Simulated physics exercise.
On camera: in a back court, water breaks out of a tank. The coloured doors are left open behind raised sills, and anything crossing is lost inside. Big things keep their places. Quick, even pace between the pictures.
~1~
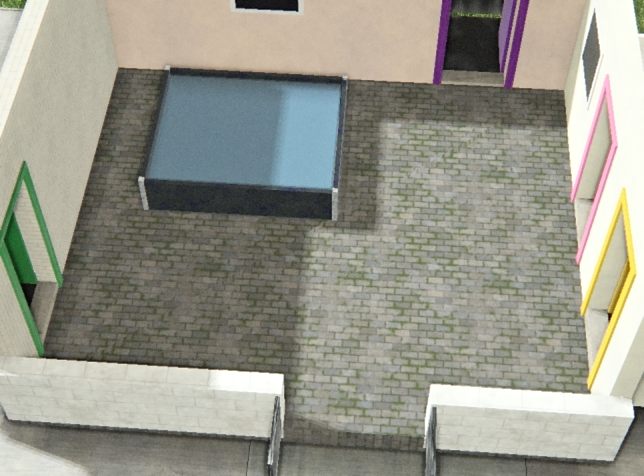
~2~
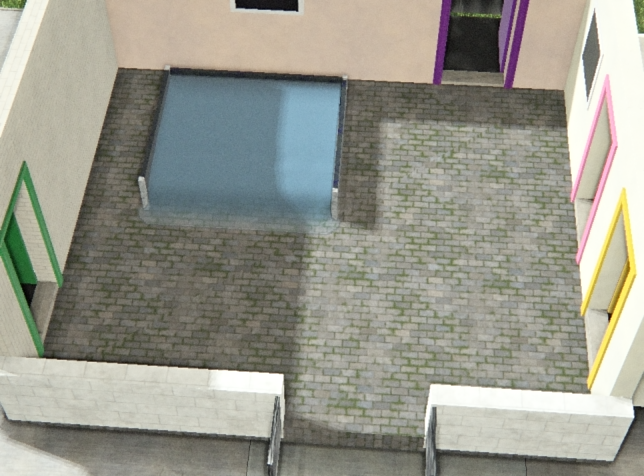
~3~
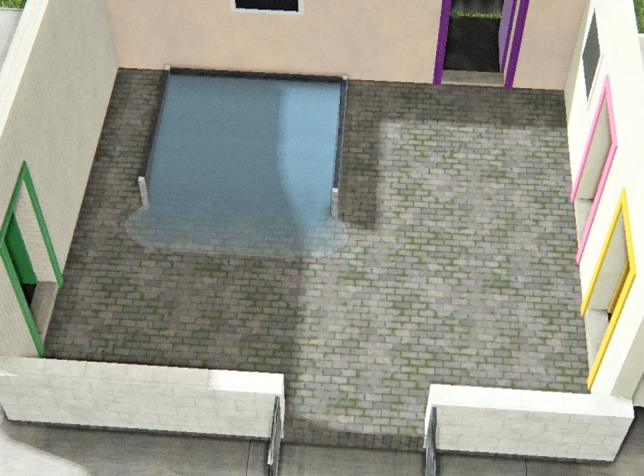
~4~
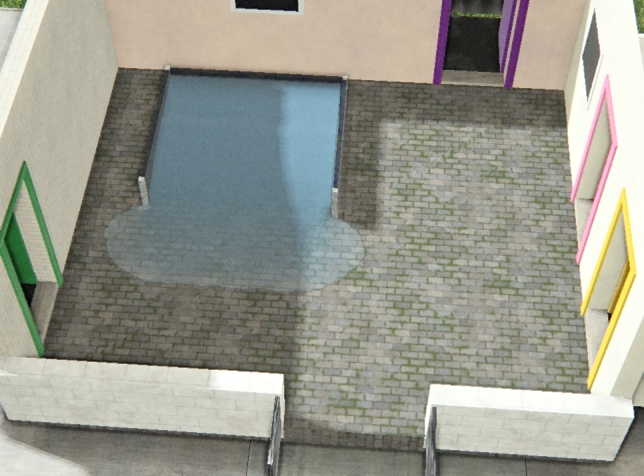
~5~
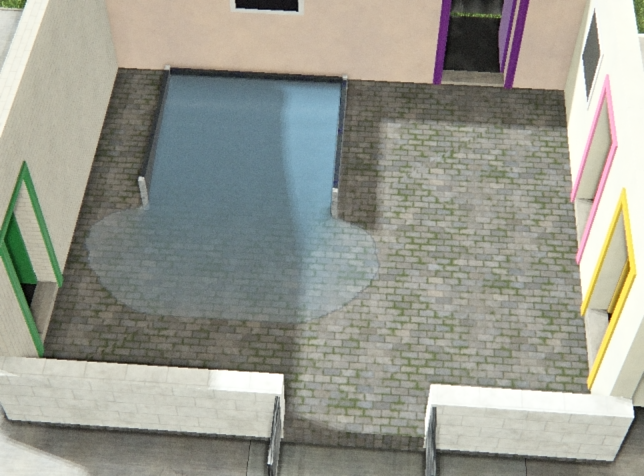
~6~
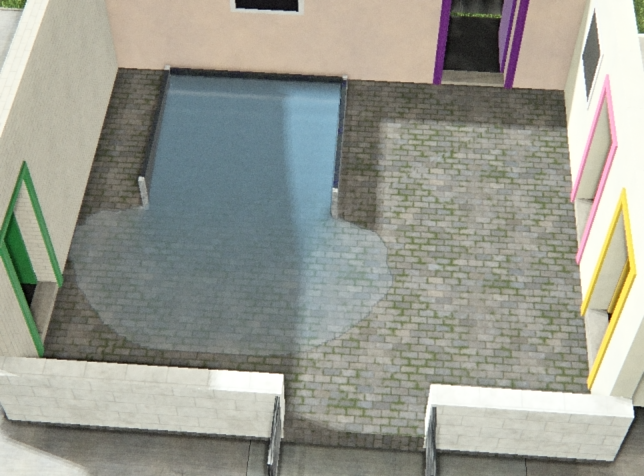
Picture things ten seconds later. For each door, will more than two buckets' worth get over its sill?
As I see it, the purple door will let in an allowed amount; the green door will let in too much; the yellow door will let in an allowed amount; the pink door will let in an allowed amount.
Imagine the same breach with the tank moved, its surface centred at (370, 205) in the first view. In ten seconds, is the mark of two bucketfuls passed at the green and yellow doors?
Checking both: Green door remains within limits, yellow door remains within limits.
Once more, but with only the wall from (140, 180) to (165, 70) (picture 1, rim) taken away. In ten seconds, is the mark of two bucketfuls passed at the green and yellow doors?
Door by door, green comes in lower, then yellow comes in lower.
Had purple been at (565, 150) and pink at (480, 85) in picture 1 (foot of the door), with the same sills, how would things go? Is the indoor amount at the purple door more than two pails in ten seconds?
The purple door stays short.
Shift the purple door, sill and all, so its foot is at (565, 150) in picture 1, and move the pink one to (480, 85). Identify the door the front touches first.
Go with the green-painted one.
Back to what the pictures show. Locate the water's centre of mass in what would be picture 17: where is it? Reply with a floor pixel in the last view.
The centre of mass sits at about (221, 260).
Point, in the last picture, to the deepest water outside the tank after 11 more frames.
Roughly at (47, 393).
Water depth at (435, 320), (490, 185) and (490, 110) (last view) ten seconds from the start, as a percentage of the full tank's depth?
Taking the places in turn, I get roughly 14, 4 and 14 percent.
A moment on, water covers 40 % of the floor; the purple door not reached, the green door wet at the sill, nothing in, the yellow door not reached, the pink door not reached.
Next, water covers 45 % of the floor; the purple door not reached, the green door wet at the sill, nothing in, the yellow door not reached, the pink door not reached.
Then, water covers 45 % of the floor; the purple door not reached, the green door over two buckets in, the yellow door not reached, the pink door not reached.
Later, water covers 65 % of the floor; the purple door not reached, the green door over two buckets in, the yellow door wet at the sill, nothing in, the pink door wet at the sill, nothing in.
In the end, water covers 90 % of the floor; the purple door under two buckets in, the green door over two buckets in, the yellow door wet at the sill, nothing in, the pink door wet at the sill, nothing in.
